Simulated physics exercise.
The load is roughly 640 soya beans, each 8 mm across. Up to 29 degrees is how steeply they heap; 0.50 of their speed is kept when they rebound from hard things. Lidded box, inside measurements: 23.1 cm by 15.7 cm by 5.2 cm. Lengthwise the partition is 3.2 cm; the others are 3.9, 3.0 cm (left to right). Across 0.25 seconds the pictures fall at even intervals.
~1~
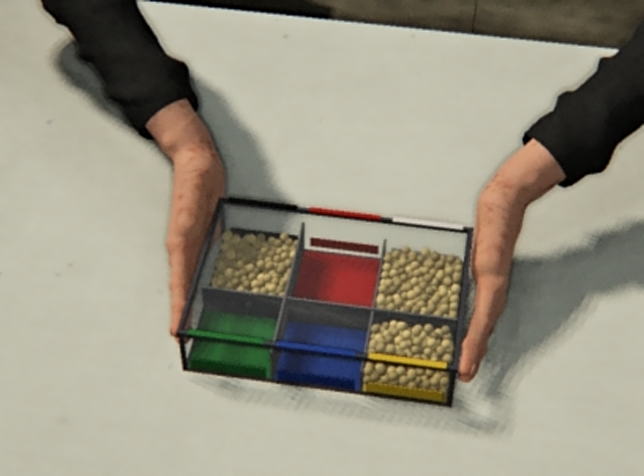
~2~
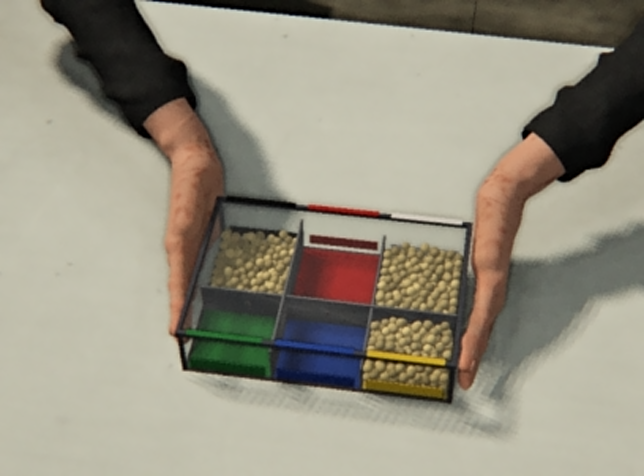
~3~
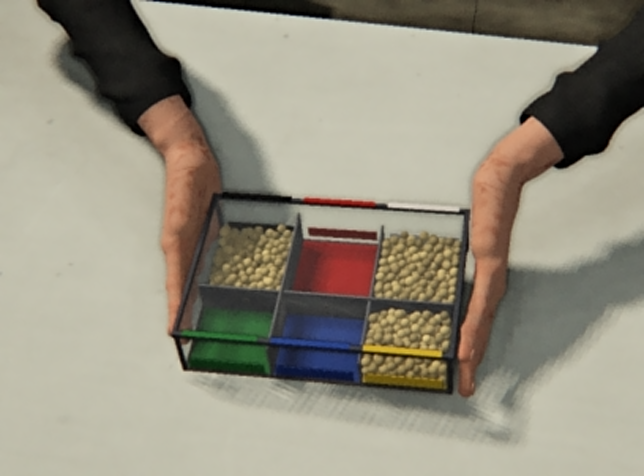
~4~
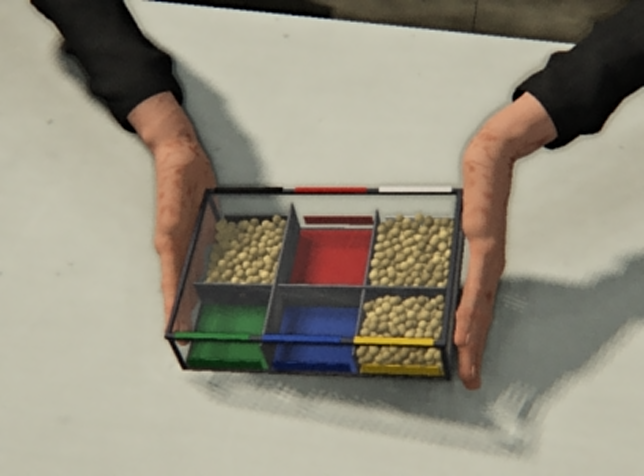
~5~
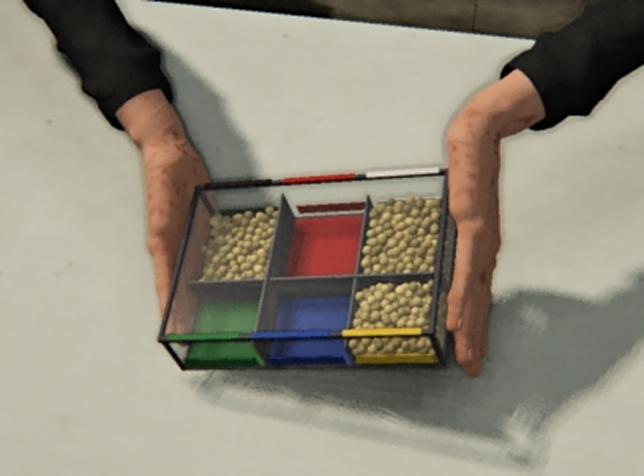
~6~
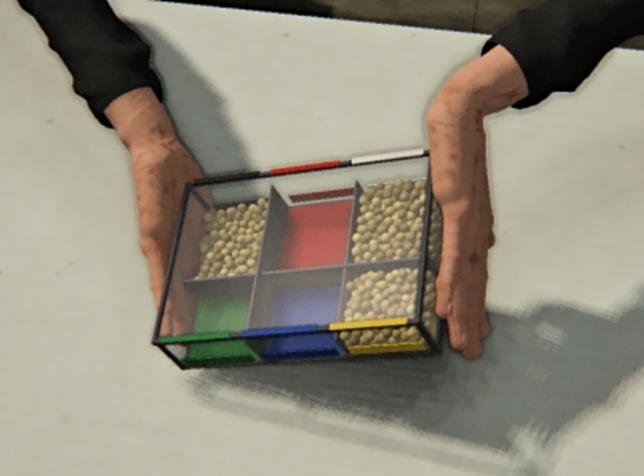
Two hands lift the right side of a clear divided box holding pale round beans.
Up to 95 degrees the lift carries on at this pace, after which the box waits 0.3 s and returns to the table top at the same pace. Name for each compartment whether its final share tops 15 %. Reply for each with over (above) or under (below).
Red compartment - under, blue compartment - over, green compartment - over, yellow compartment - under, white compartment - under, black compartment - over.
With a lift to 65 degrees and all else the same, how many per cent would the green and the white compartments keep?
Green 10 %, white 20 %.
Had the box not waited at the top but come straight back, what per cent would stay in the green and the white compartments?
You'd end up with green at 30 per cent and white at 5 per cent.
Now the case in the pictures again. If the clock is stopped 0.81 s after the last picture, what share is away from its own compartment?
55 %.
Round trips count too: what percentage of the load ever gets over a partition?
Roughly 65 in a hundred.
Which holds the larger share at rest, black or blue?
Blue.
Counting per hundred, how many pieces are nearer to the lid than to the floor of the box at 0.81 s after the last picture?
60 %.
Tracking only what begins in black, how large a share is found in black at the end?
Some 80 per cent.
Then, 0.81 s after the last picture, tilt 95 degrees; red 5 %, blue 25 %, green 25 %, yellow 10 %, white 10 %, black 25 %.
Then, 1.34 s after the last picture, tilt 50 degrees; blue 35 %, green 30 %, yellow 10 %, black 25 %.
Then, 1.94 s after the last picture, tilt 0 degrees; blue 35 %, green 30 %, yellow 10 %, black 25 %.
In the end, red 0 %, blue 35 %, green 30 %, yellow 10 %, white 0 %, black 25 %.
